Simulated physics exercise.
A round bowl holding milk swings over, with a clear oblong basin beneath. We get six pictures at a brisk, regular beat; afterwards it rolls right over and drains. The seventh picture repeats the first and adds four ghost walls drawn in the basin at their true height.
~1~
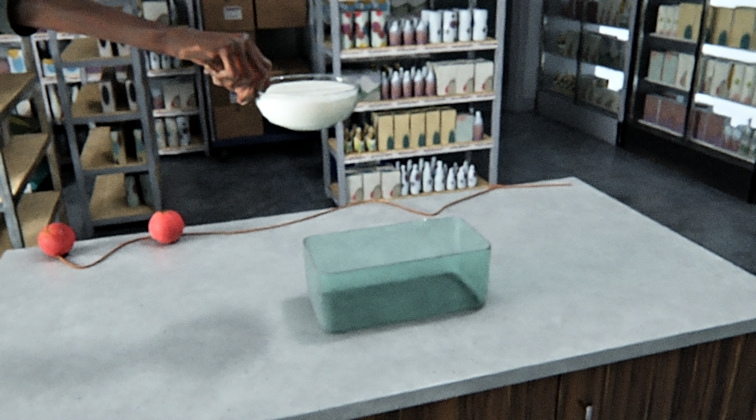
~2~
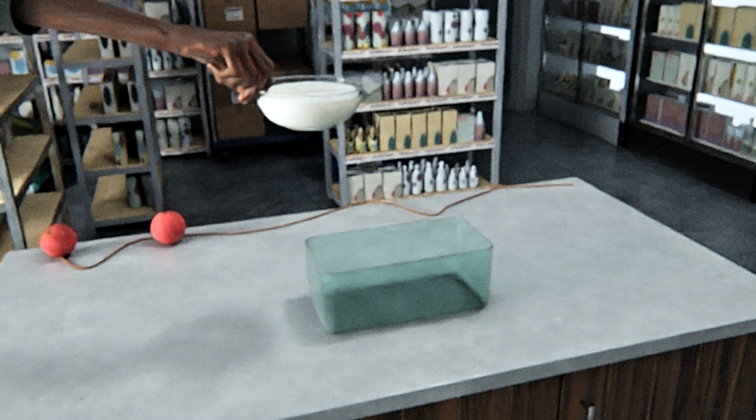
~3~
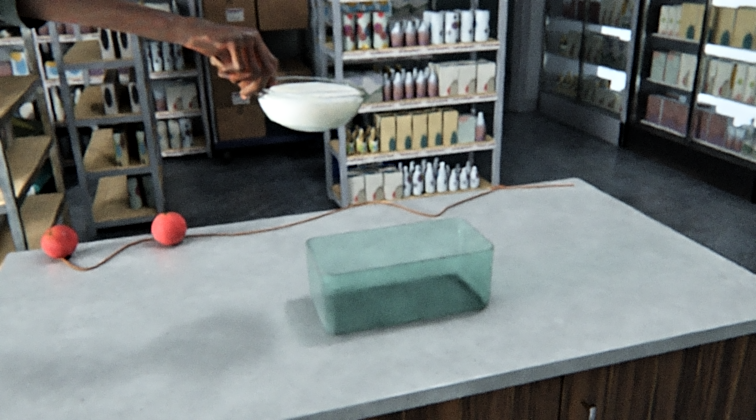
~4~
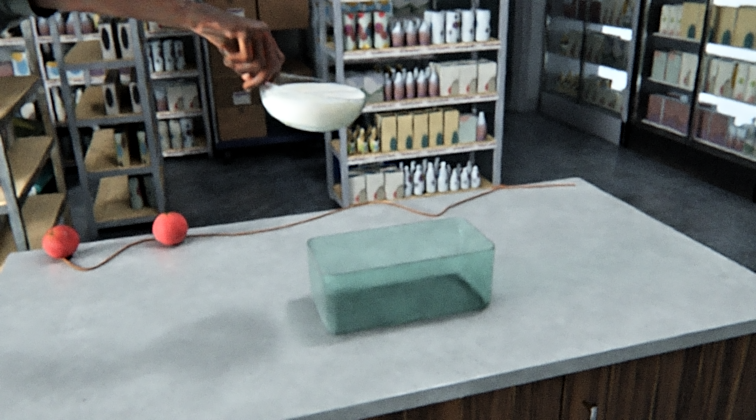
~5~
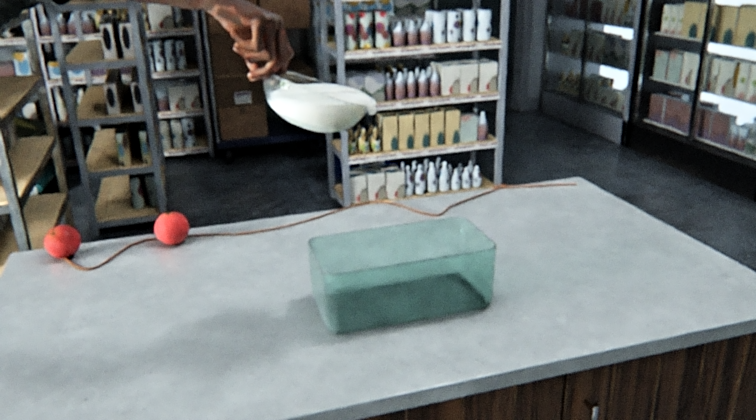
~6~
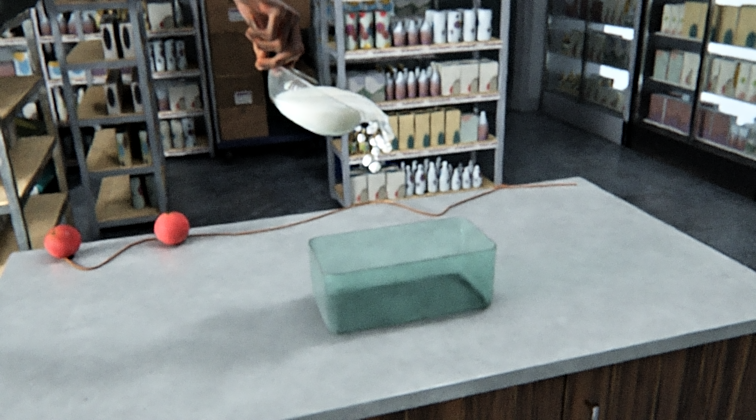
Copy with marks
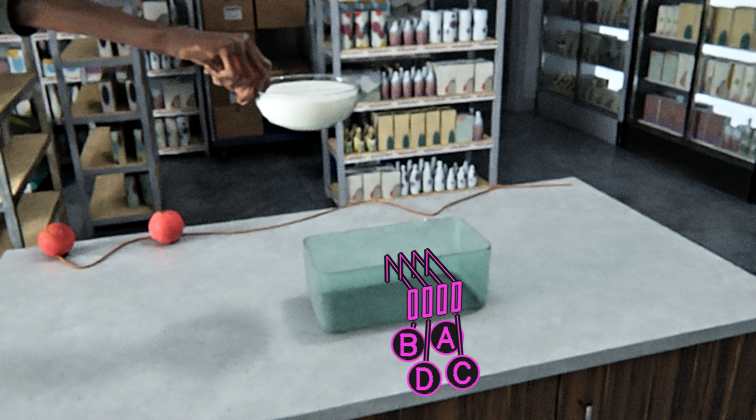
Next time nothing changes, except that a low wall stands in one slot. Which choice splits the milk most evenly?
D is best.
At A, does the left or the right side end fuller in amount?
The left one.
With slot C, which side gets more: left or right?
The left one.
In magenta, A at (443, 318); B at (413, 323); C at (457, 315); D at (428, 320).
If A is chosen, about 79 % ends left of the wall and 18 % right of it; 3 % is lost outside.
If B is chosen, about 26 % ends left of the wall and 71 % right of it; 3 % is lost outside.
If C is chosen, about 94 % ends left of the wall and 3 % right of it; 3 % is lost outside.
If D is chosen, about 46 % ends left of the wall and 52 % right of it.
